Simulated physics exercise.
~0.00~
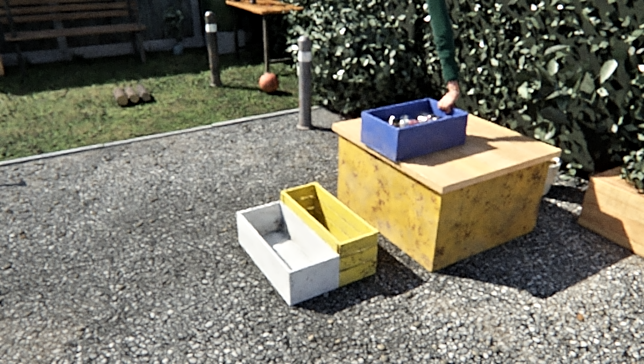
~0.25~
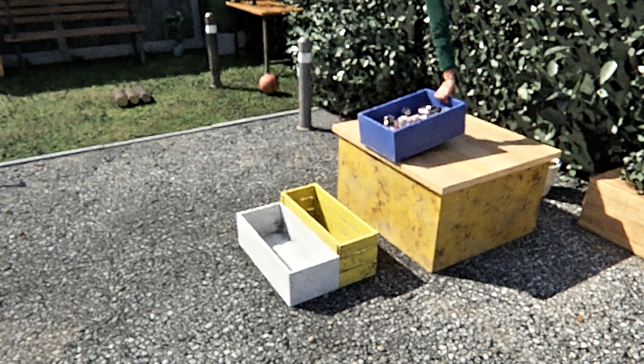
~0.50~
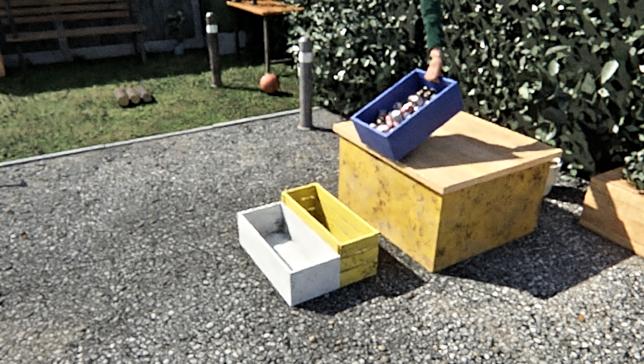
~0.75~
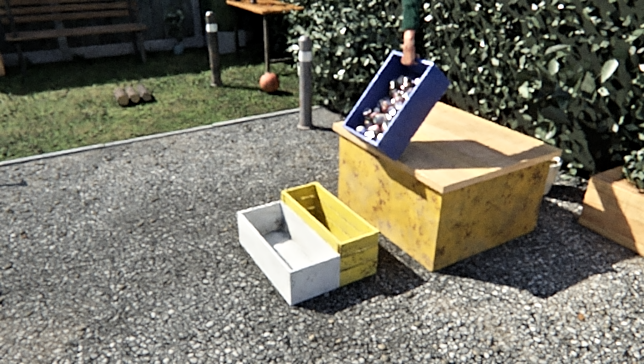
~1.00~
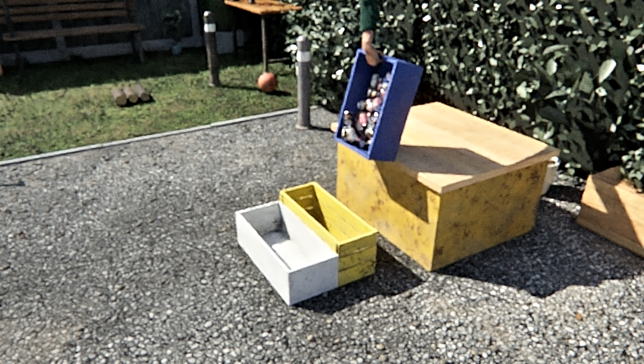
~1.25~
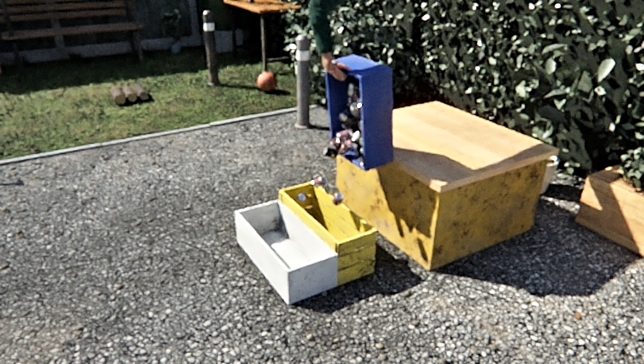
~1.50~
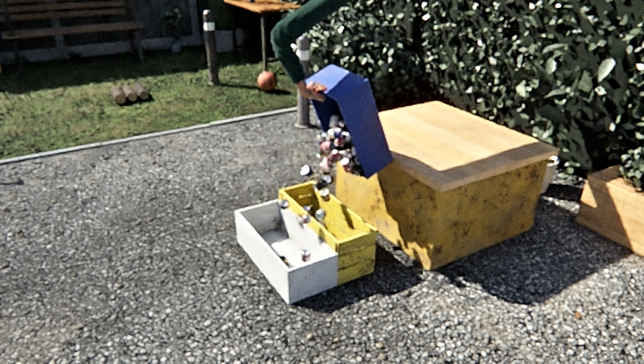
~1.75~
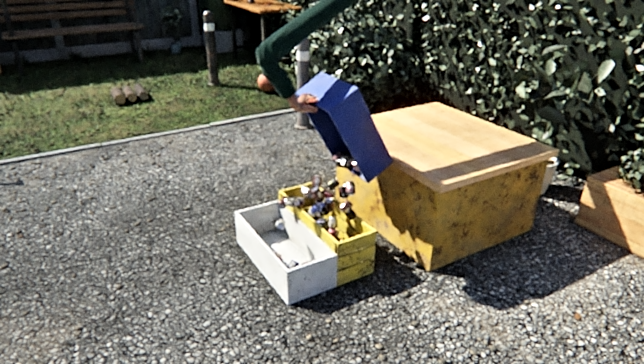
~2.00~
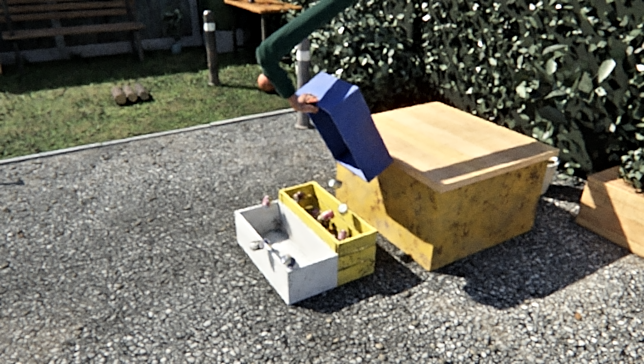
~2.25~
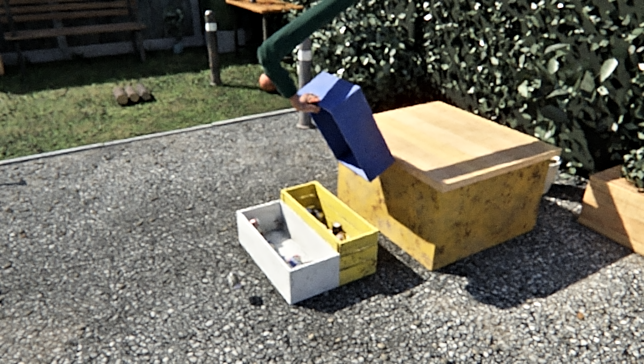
A green-sleeved arm tipping a blue crate of mini cans off a bench, spilling most into a yellow tub, some into a white bin.
